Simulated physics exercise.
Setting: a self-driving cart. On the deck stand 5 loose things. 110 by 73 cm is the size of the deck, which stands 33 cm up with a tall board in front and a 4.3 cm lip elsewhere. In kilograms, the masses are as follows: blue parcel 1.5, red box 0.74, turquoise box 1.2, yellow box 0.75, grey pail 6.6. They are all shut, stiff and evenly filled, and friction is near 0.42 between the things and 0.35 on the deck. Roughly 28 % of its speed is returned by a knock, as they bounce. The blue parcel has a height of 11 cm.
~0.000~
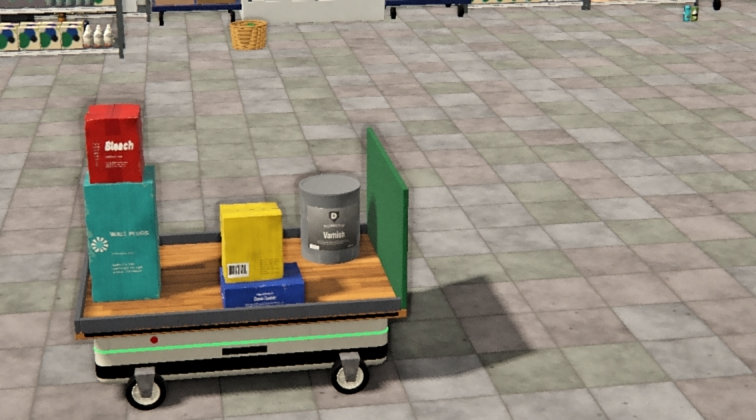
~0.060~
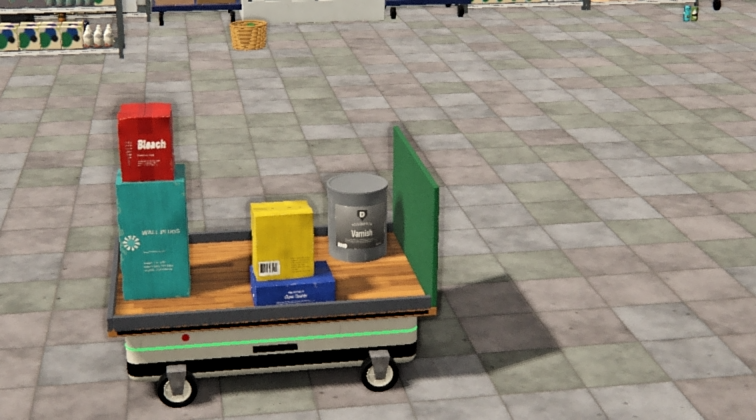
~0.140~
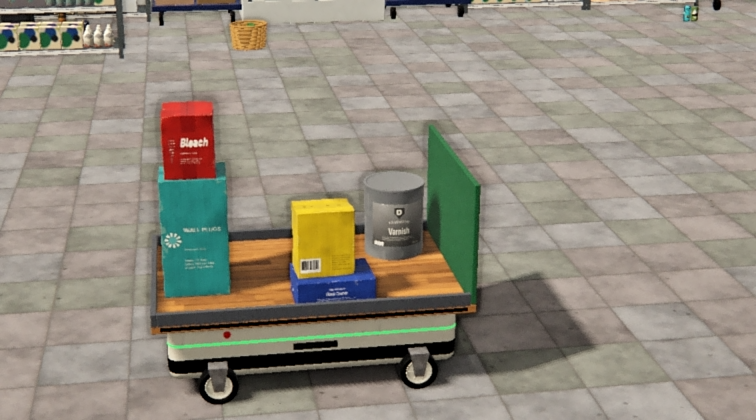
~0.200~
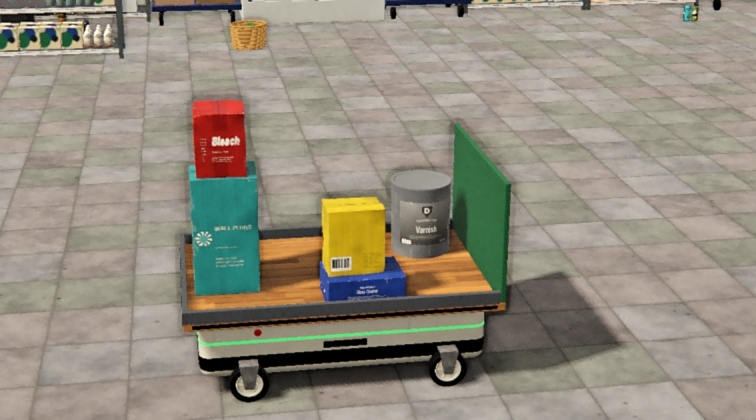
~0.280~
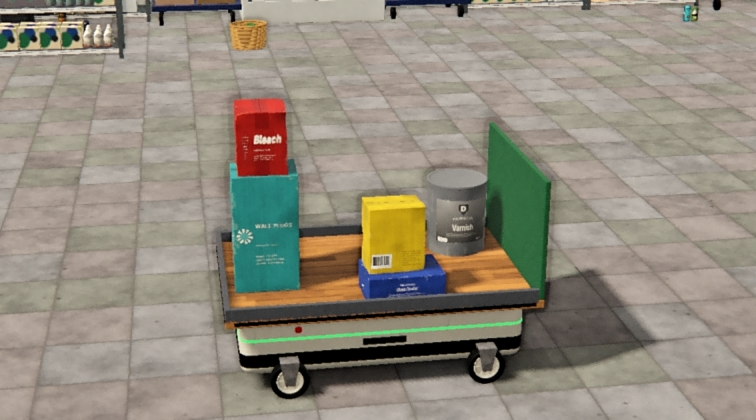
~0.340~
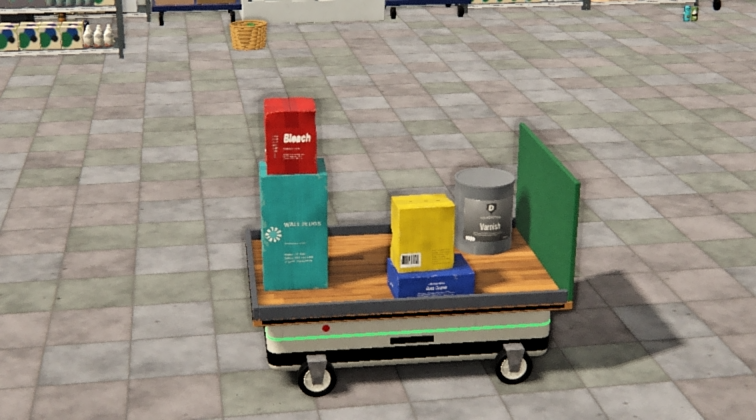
A low cart with a green board at its right end rolled steadily to the right across a tiled floor, carrying a red box on a turquoise one, a yellow box on a blue parcel, and a grey pail.
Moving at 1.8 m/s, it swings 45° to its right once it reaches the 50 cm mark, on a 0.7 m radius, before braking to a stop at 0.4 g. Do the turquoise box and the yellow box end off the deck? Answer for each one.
The turquoise box does not, the yellow box does not.
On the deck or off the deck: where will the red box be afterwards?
Red box: Goes out of bounds.
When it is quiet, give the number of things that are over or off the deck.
4.
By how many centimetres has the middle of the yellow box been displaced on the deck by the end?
I'd say about 52 cm between start and finish.
After 0.64 s, 115 cm covered, turned 40°; yellow box 4° off upright near (562, 240); turquoise box 4° off upright near (429, 227); grey pail 59° off upright.
After 1.24 s, 176 cm covered, turned 45°, stopped; yellow box on its side; turquoise box 32° off upright near (614, 250); grey pail on its side.
In the end (2.3 s), off the deck, red box; toppled on the deck, turquoise box, yellow box and grey pail; not toppled but over 10 cm from the start, blue parcel. In the last view, turquoise box near (666, 269).
